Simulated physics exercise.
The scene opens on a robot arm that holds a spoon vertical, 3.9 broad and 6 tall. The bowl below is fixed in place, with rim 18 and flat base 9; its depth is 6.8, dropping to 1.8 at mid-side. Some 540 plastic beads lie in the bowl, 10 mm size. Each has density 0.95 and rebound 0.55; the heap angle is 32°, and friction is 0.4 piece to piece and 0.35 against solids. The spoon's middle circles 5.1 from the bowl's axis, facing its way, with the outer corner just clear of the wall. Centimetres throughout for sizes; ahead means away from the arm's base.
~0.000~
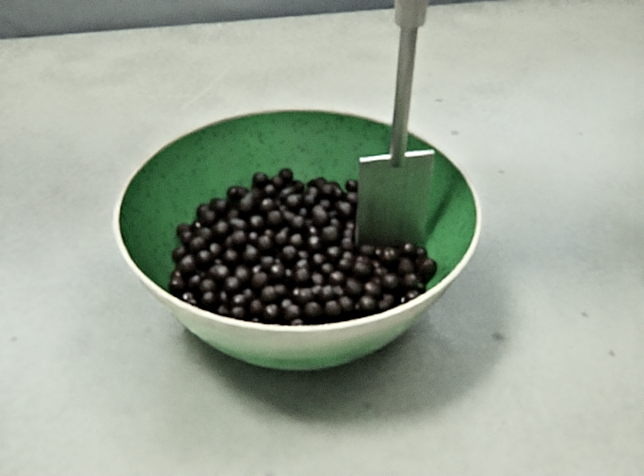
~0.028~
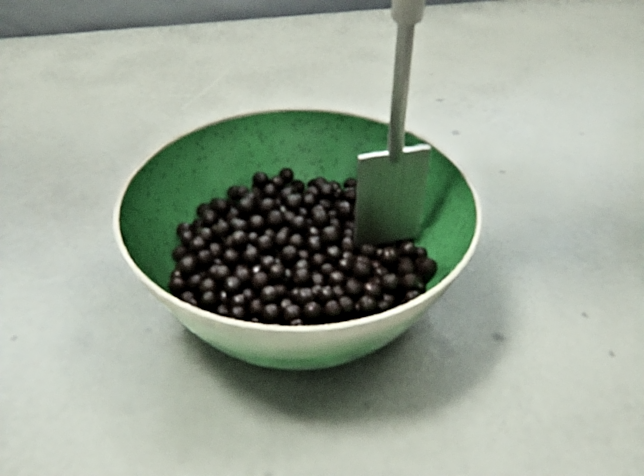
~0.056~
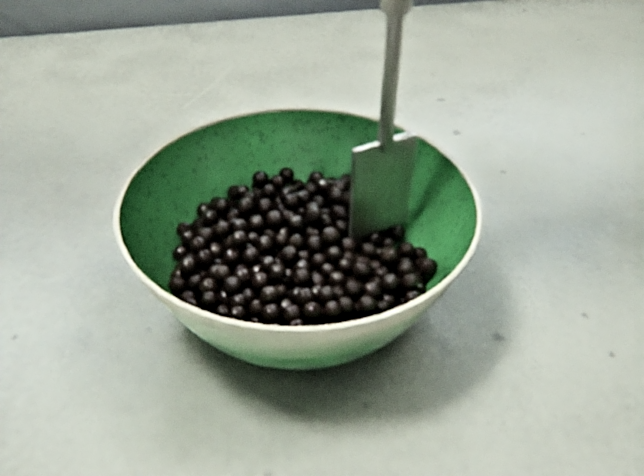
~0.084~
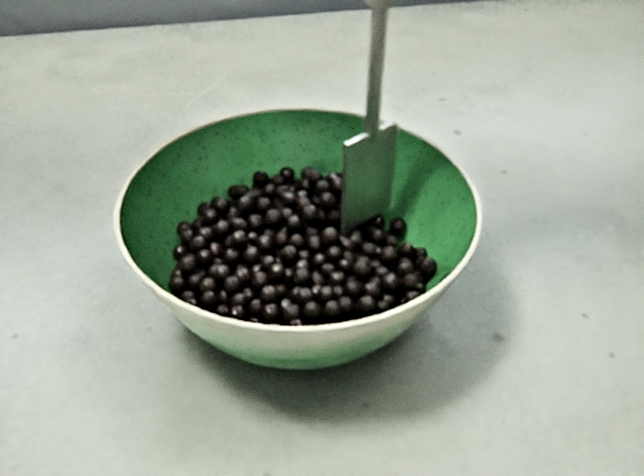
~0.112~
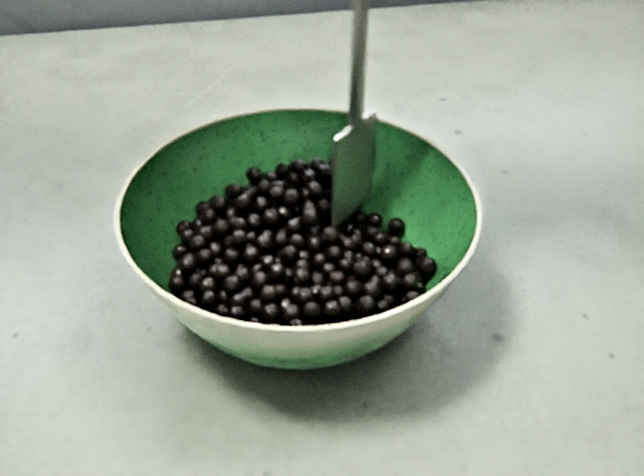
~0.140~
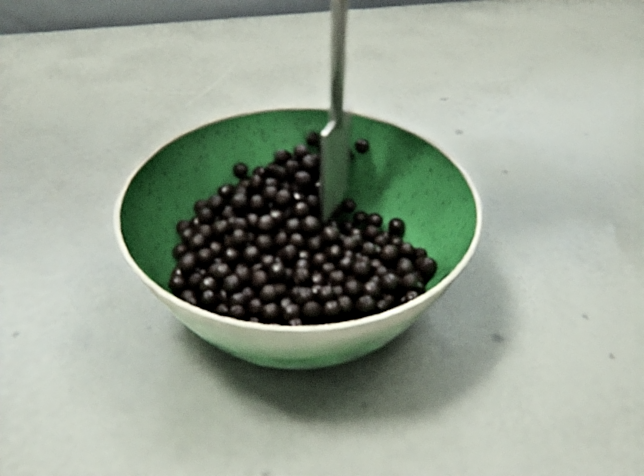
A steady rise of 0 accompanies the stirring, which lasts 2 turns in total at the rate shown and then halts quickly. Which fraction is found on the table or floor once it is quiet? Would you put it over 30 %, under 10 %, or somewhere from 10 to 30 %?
I would put it from 10 to 30 %.
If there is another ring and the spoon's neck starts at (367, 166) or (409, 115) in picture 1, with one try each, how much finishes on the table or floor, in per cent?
Near 0 and 5 in a hundred, one try each.
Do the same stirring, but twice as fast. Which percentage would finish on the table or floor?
I'd say close to 40 %.
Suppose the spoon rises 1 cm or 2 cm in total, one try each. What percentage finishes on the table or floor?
Estimates: 5 % and 0 %.
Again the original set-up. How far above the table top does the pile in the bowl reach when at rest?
Top height: Around 6.5 cm.
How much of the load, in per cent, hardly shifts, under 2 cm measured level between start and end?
Near 15 per cent of the pieces.
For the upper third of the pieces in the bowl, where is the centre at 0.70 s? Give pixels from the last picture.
Upper-third centre: Approx. (399, 235) px.
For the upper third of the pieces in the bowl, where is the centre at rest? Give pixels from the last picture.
(349, 206).
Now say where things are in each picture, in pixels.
In the first picture, spoon neck at (400, 130), 0° round; upper third of the load around (297, 253), from x 175 to 430, top at y 175; 539 in the bowl.
In the second picture, spoon neck at (397, 126), 5° round; upper third of the load around (297, 252), from x 175 to 430, top at y 175.
In the third picture, spoon neck at (388, 116), 17° round; upper third of the load around (298, 246), from x 180 to 430, top at y 175.
In the fourth picture, spoon neck at (374, 106), 30° round; upper third of the load around (298, 246), from x 180 to 430, top at y 165.
In the fifth picture, spoon neck at (357, 99), 43° round; upper third of the load around (295, 241), from x 180 to 430, top at y 150.
In the sixth picture, spoon neck at (337, 93), 56° round; upper third of the load around (292, 237), from x 180 to 430, top at y 140; 539 in the bowl.
After 0.70 s, 318° round, highest piece 8 above the table; 512 in the bowl, 19 on the table or floor, 8 in flight or on the tool.
After 1.26 s, 220° round, highest piece 8 above the table; 485 in the bowl, 51 on the table or floor, 3 in flight or on the tool.
After 1.74 s, 0° round, highest piece 7 above the table; 463 in the bowl, 75 on the table or floor, 1 in flight or on the tool.
After 2.44 s, 0° round, highest piece 7 above the table; 463 in the bowl, 76 on the table or floor.
At rest, 463 in the bowl, 76 on the table or floor. That is 14 % on the table or floor.
